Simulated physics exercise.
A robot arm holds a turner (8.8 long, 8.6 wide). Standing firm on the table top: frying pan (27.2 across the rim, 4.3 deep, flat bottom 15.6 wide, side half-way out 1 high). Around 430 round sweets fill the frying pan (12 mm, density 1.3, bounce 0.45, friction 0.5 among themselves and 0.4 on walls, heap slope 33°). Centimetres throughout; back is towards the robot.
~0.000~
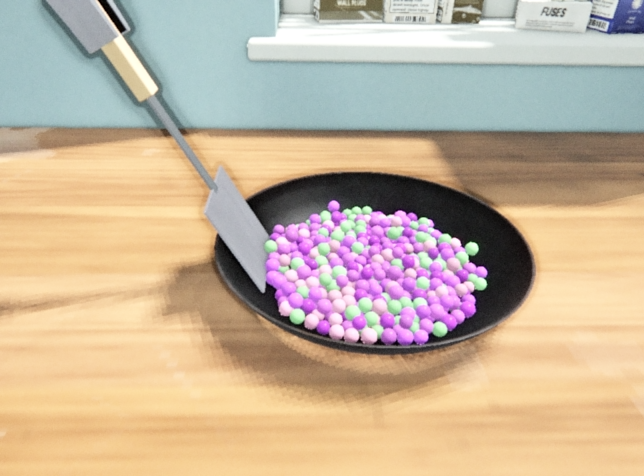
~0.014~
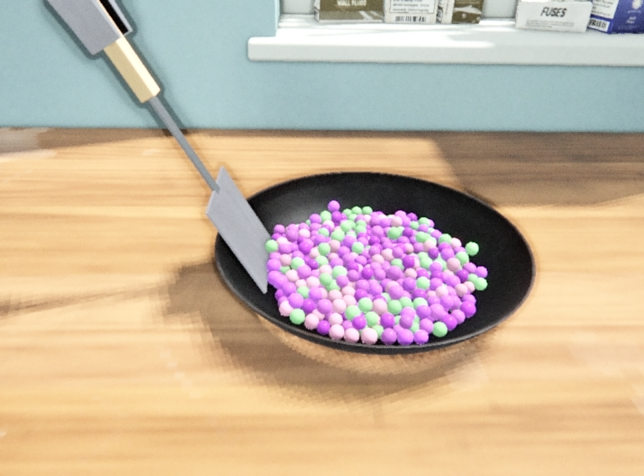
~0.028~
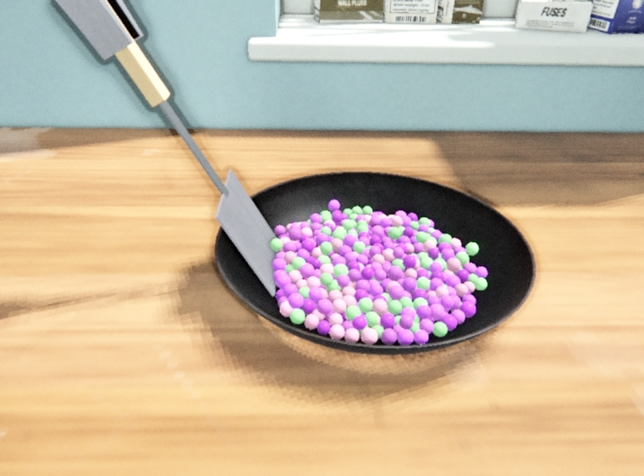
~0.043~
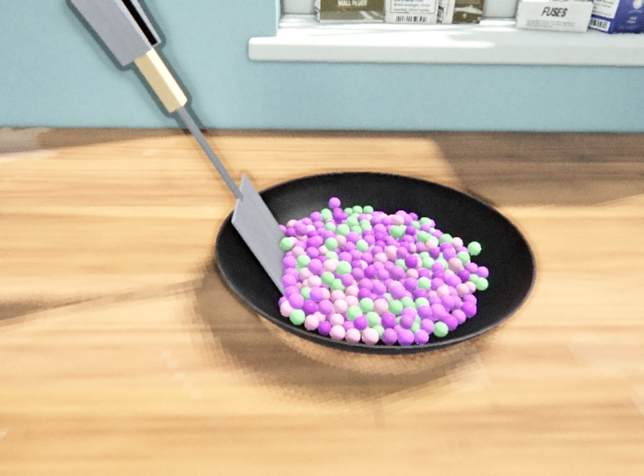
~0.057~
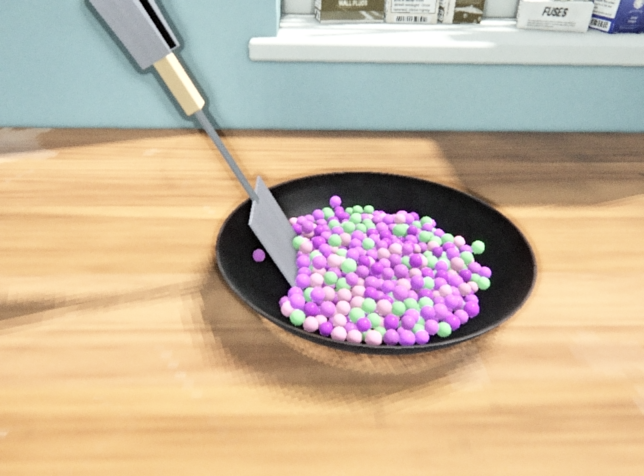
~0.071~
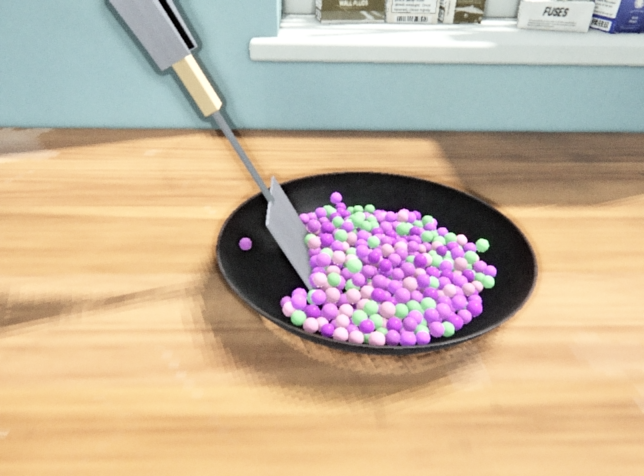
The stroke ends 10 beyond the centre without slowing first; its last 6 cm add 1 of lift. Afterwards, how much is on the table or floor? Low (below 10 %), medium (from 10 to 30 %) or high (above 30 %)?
Answer: High; above 30 % of the round sweets finish on the table or floor.
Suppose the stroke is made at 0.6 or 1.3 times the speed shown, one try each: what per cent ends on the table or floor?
About 25 and 45 per cent.
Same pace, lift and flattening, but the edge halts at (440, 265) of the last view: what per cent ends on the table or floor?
About 10 per cent.
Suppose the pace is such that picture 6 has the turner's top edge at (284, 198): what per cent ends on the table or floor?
About 40 per cent.
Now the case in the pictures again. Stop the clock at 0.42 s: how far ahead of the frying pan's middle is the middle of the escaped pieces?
Roughly 22 cm.
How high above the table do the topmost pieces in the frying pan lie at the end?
Roughly 3.5 cm.
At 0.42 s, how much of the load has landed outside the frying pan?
Roughly 25 per cent.
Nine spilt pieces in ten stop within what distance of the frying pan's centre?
Some 45 cm.
After 0.13 s, sloping 62°, highest piece 7 above the table; 430 in the frying pan, 1 on the blade or in flight.
After 0.19 s, sloping 62°, highest piece 7 above the table; 430 in the frying pan, 1 on the blade or in flight.
After 0.42 s, sloping 62°, highest piece 13 above the table; 271 in the frying pan, 109 on the table or floor, 51 on the blade or in flight.
After 1.47 s, sloping 62°, highest piece 3 above the table; 270 in the frying pan, 161 on the table or floor.
In the end, 270 in the frying pan, 161 on the table or floor. That is 37 % on the table or floor.
